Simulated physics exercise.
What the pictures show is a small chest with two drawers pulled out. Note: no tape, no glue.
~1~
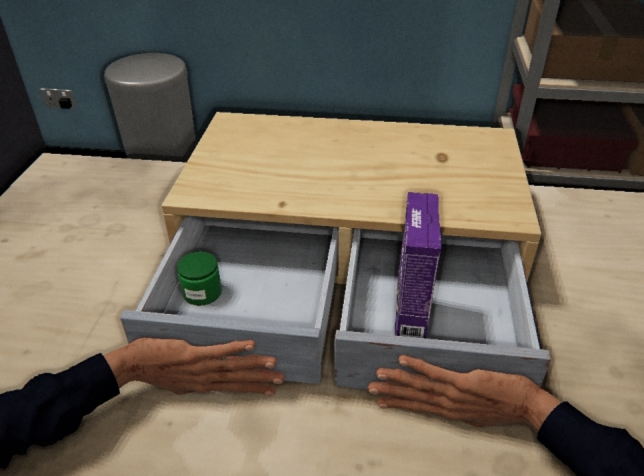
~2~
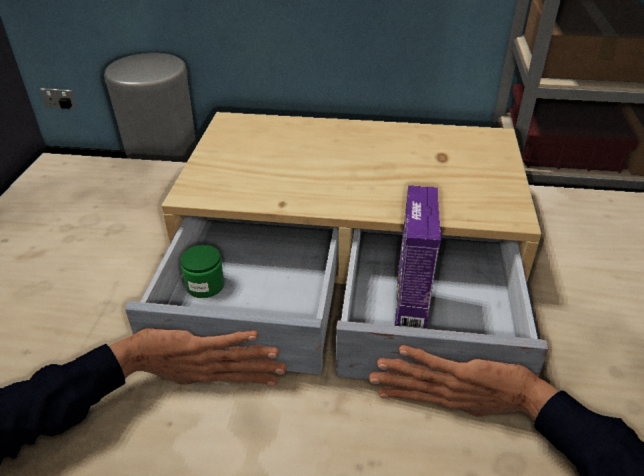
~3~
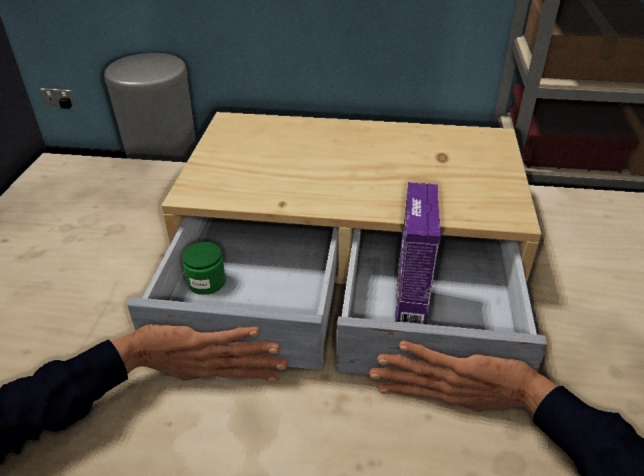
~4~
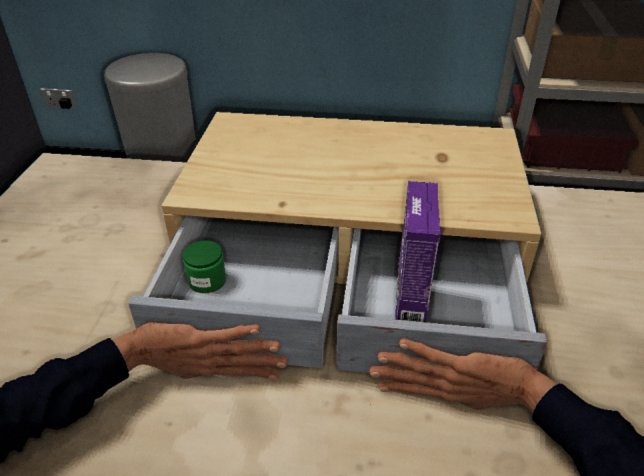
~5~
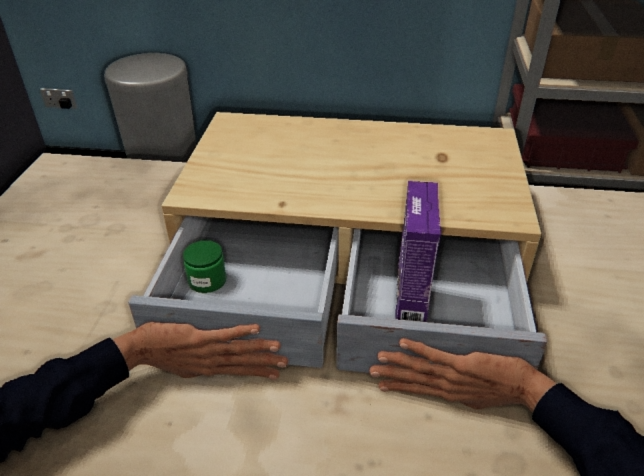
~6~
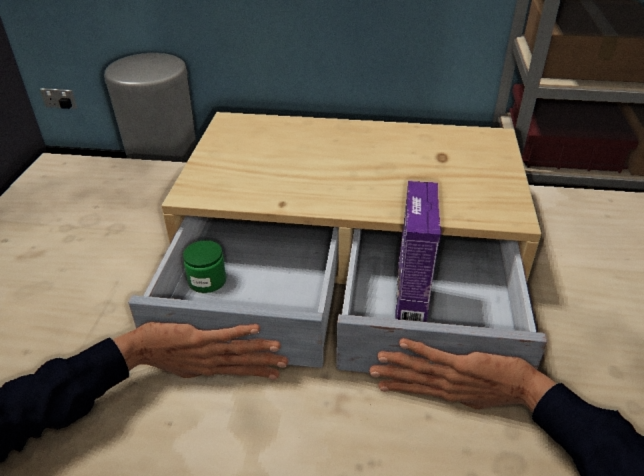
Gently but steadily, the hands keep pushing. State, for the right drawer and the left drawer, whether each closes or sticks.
Predicted: The right drawer sticks, the left drawer closes.
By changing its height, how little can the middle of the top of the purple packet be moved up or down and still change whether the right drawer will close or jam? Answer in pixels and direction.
Near 64 pixels, heading down.
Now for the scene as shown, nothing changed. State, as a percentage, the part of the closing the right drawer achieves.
I'd put it at some 30 in a hundred.
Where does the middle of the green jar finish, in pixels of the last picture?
(236, 195).
Then, 0.36 s on from there, right drawer starting in; left drawer starting in.
In the end, the right drawer will not close; the left drawer goes all the way in.
